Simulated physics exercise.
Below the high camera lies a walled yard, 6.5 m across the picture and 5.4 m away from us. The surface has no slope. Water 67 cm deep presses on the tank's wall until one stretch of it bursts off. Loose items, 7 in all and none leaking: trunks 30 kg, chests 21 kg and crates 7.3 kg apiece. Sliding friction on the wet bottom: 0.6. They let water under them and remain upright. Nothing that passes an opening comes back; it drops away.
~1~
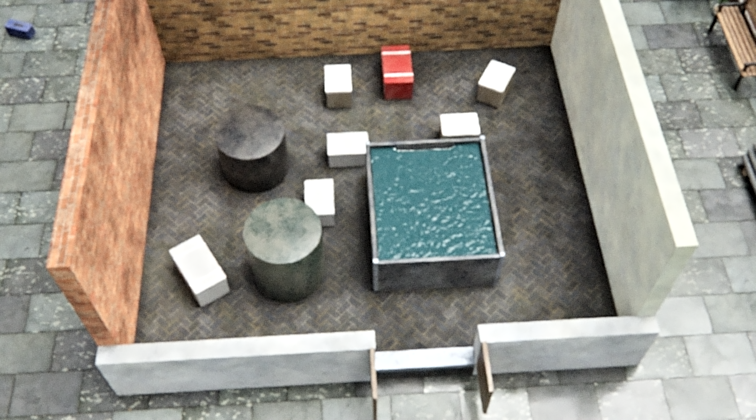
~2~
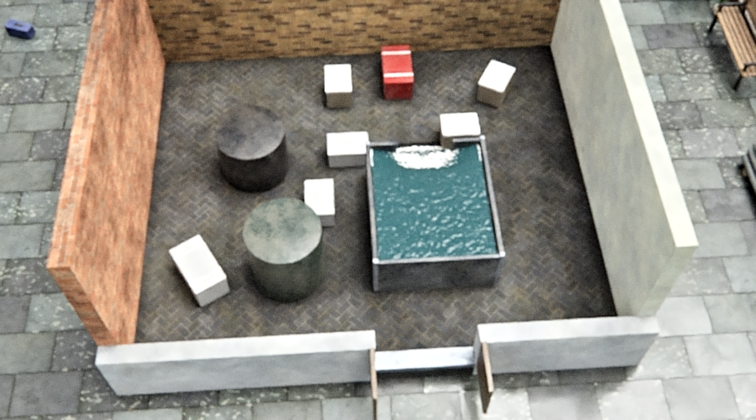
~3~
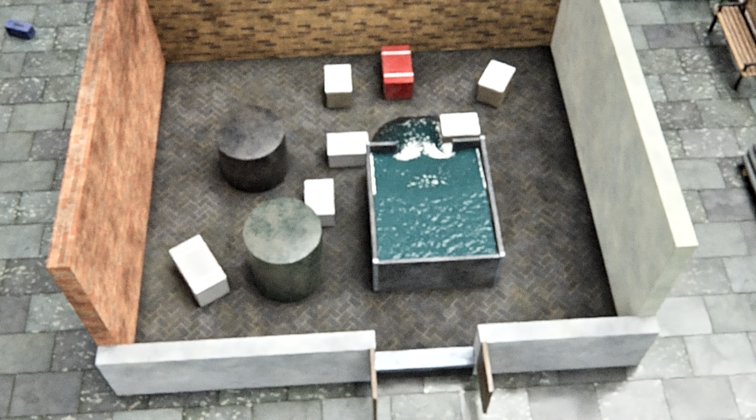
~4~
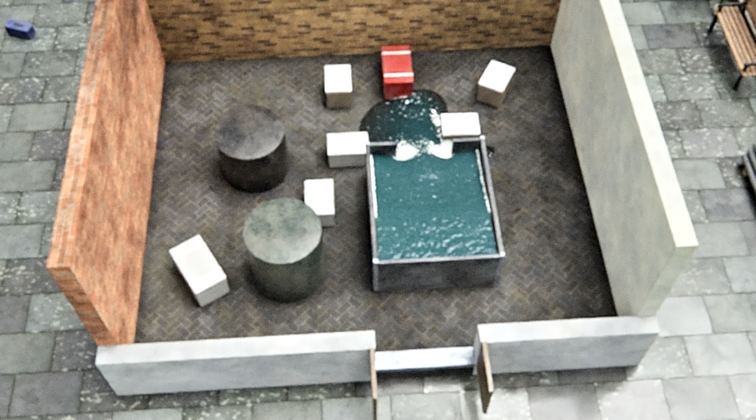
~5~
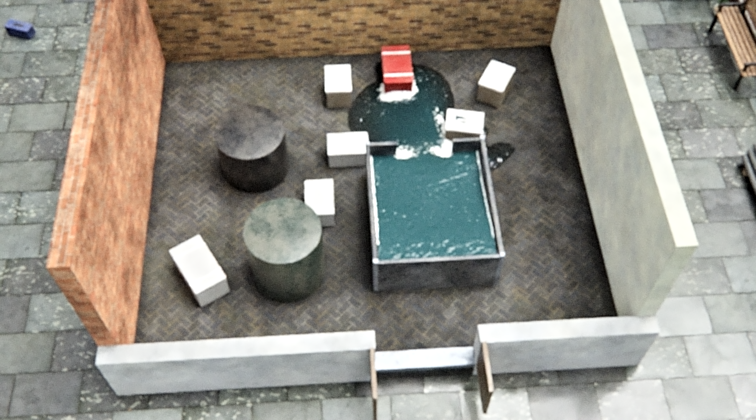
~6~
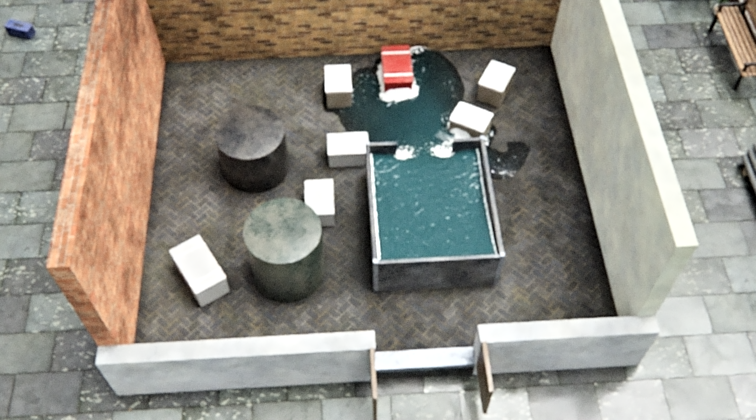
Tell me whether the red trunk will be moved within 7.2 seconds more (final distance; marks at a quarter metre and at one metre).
The red trunk goes a long distance.
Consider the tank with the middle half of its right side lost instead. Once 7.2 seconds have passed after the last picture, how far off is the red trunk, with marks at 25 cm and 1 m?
In that scenario the red trunk would have shifted only slightly.
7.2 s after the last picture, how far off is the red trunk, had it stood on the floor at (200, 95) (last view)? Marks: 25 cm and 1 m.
It ends far away.
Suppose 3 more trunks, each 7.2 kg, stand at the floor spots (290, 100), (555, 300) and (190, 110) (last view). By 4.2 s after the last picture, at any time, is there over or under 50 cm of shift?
The first one ends up beyond that, the second inside that, the third beyond that.
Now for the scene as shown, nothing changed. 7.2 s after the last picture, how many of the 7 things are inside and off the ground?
Total: 0.
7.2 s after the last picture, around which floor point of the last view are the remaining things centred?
Mean floor pixel: About (343, 162).
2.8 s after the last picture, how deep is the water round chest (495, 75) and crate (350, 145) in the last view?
Close to 8 and 1 centimetres.
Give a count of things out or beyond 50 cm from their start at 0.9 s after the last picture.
Answer: 1.
Then, 0.9 s after the last picture the red trunk is near (394, 50), 0.3 m from its start, afloat; 0 of 7 are out; 1 afloat.
Then, 2.8 s after the last picture the red trunk is near (388, 51), 0.3 m from its start, afloat; 0 of 7 are out; 1 afloat.
Then, 4.8 s after the last picture the red trunk is near (306, 68), 1.5 m from its start, aground; 0 of 7 are out; 0 afloat.
Then, 7.2 s after the last picture the red trunk is near (270, 77), 2.0 m from its start, aground; 0 of 7 are out; 0 afloat.
